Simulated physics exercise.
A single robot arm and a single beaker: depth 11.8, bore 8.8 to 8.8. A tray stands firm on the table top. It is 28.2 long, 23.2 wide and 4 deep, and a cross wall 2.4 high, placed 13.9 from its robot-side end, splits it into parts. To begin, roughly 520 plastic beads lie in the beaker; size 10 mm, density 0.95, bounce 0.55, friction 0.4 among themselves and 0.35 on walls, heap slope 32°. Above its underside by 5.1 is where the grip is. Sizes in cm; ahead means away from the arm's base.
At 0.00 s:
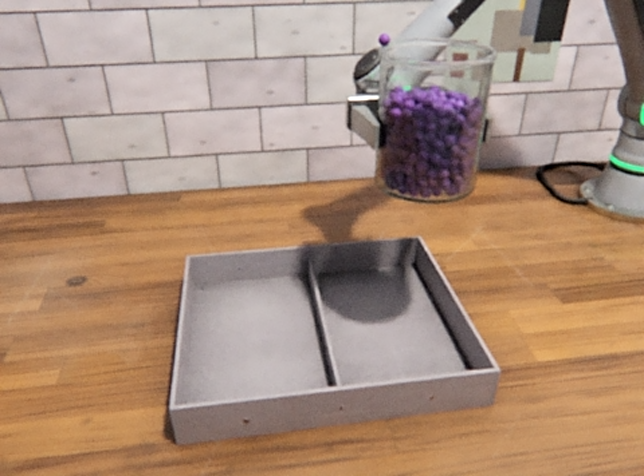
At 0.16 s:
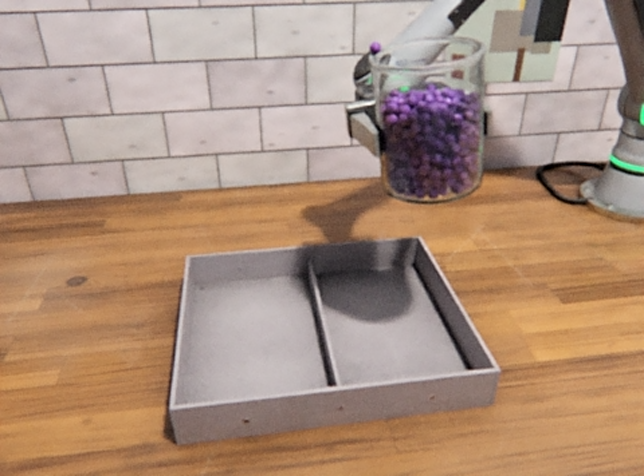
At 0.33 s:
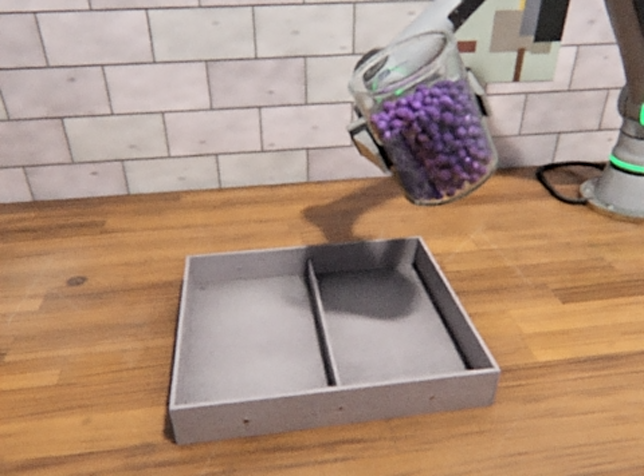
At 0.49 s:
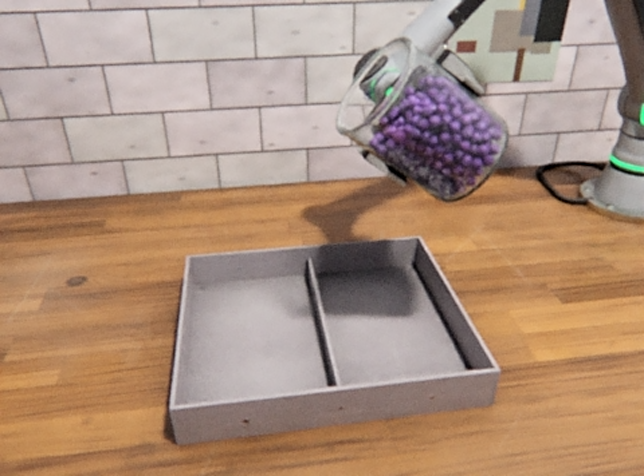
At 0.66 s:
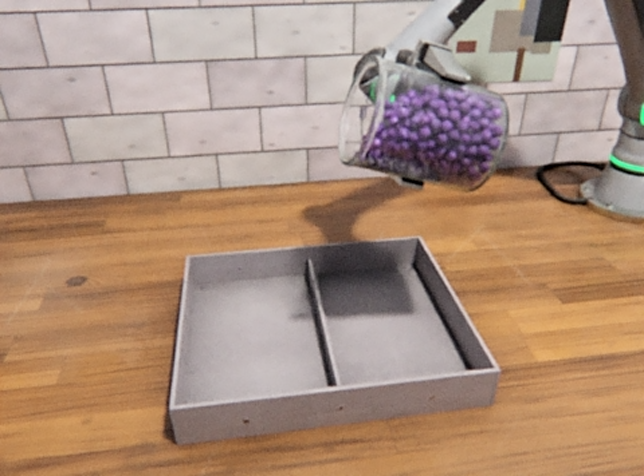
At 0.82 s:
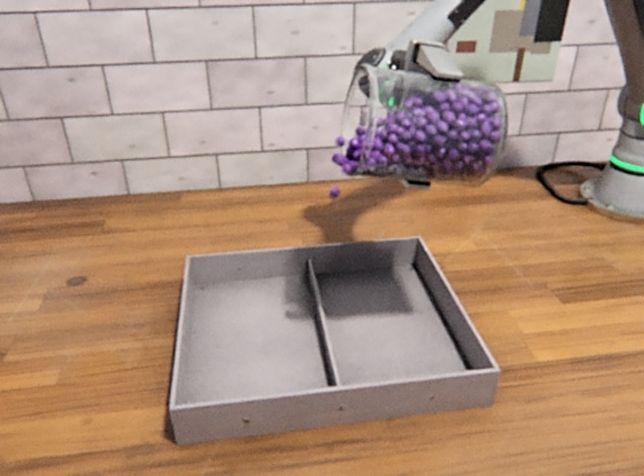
Glass beaker of purple beads tilting leftward in a robot arm's grip above a divided grey tray, a few beads spilling out.
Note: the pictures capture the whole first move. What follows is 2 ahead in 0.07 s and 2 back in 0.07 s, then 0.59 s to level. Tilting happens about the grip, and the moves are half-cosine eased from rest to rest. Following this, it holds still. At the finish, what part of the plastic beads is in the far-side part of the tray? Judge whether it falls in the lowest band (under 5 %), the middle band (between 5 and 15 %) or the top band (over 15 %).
It falls in the top band.
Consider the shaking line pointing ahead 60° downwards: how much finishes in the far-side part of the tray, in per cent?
Roughly 5 per cent.
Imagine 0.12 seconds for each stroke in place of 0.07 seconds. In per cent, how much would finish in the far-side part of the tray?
Estimate: Close to 10 percent.
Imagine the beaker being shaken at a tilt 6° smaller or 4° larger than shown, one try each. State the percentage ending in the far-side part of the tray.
About 15 and 30 %.
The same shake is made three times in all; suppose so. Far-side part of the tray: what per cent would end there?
About 40 per cent in that case.
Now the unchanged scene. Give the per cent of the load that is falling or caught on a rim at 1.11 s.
Estimated fraction: Near 12 %.
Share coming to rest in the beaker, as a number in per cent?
My estimate would be some 75 percent.
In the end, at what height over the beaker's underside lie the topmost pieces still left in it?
Top of the fill: Near 8.5 cm.
After 1.11 s, tilted 68° forward, highest piece 24 above the table; 390 in the beaker, 66 in the far-side part, 1 in the robot-side part, 62 in flight or on a rim.
After 1.40 s, tilted 11° forward, highest piece 28 above the table; 381 in the beaker, 132 in the far-side part, 3 on the table or floor, 2 in the robot-side part, 1 in flight or on a rim.
After 1.75 s, level, highest piece 26 above the table; 381 in the beaker, 132 in the far-side part, 3 in the robot-side part, 3 on the table or floor.
After 2.80 s, level, highest piece 26 above the table; 381 in the beaker, 132 in the far-side part, 3 in the robot-side part, 3 on the table or floor.
At rest, 381 in the beaker, 132 in the far-side part, 3 in the robot-side part, 3 on the table or floor. That is 25 % in the far-side part of the tray.
